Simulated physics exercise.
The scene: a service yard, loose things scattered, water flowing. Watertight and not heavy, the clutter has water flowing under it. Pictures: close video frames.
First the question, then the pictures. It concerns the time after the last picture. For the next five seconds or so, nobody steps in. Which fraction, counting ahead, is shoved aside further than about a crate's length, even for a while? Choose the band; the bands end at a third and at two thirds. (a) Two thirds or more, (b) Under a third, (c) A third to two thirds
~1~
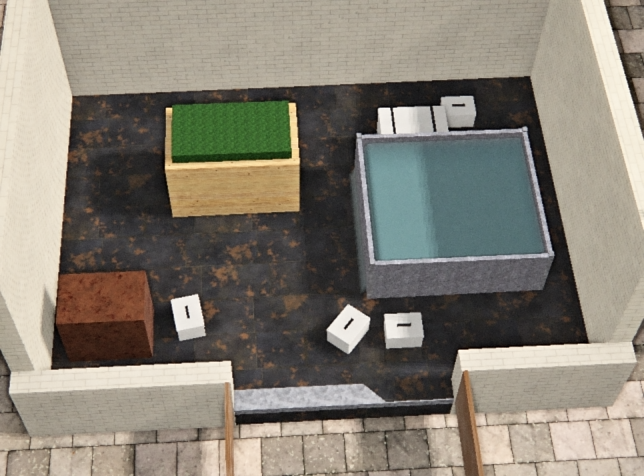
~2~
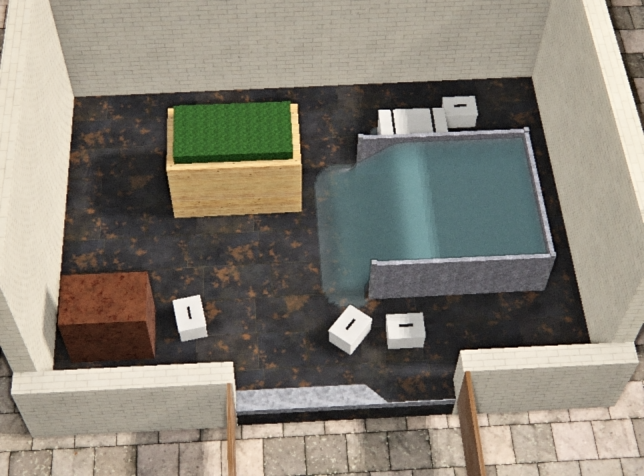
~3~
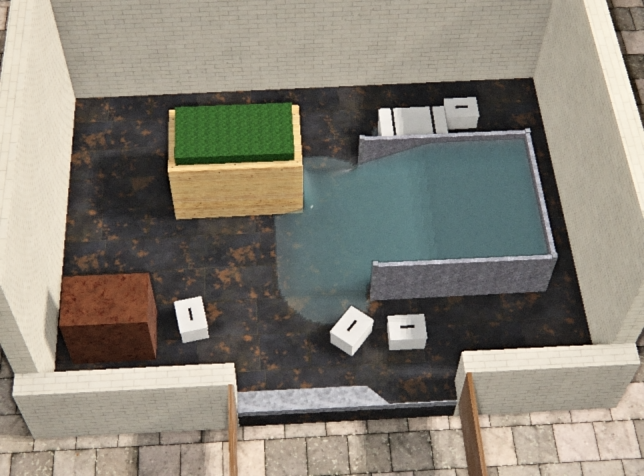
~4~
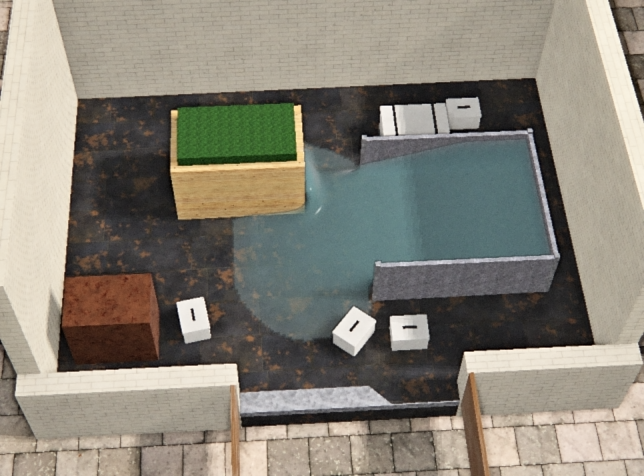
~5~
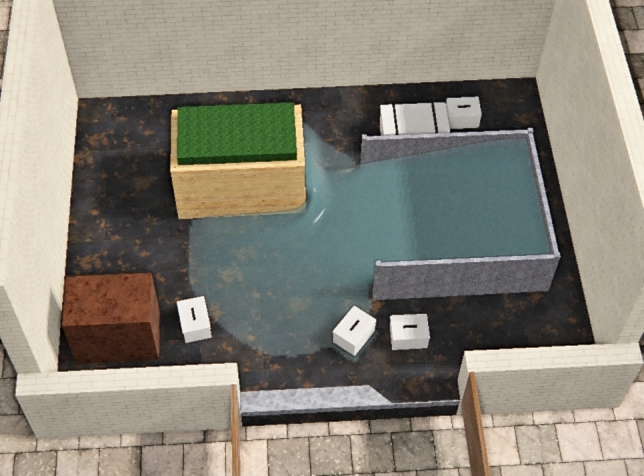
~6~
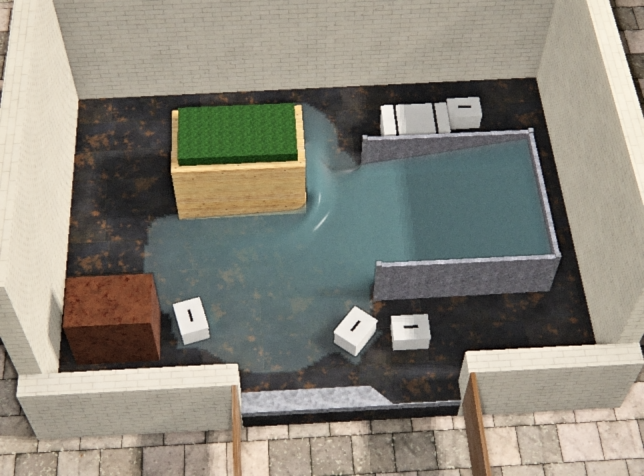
Answer: C.
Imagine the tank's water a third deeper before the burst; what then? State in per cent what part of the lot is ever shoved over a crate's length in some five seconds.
I'd say somewhere about 80 percent.
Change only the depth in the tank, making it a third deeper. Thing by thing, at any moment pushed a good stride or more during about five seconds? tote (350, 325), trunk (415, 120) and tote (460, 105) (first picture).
Respectively, gets that far, never gets that far, gets that far.
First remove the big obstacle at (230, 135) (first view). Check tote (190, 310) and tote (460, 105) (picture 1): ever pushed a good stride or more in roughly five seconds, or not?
The first one covered that distance and the second one stopped shy.
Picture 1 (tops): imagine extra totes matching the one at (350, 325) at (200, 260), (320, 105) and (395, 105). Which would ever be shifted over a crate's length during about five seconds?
Listed in sequence, the answers are displaced a stride, displaced a stride and displaced a stride.
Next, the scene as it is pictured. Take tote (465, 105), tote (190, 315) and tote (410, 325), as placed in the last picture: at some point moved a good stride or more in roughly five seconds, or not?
As listed: Pushed that far, shifted that much, less than that.
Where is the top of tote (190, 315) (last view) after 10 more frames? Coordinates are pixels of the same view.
Roughly (122, 357).
A moment on, 0 of 5 are well off their spots; 1 afloat.
Next, 1 of 5 are well off their spots; 1 afloat.
Later, 2 of 5 are well off their spots; 2 afloat.
In the end, 2 of 5 are well off their spots, and 2 have been at some point; 3 afloat.
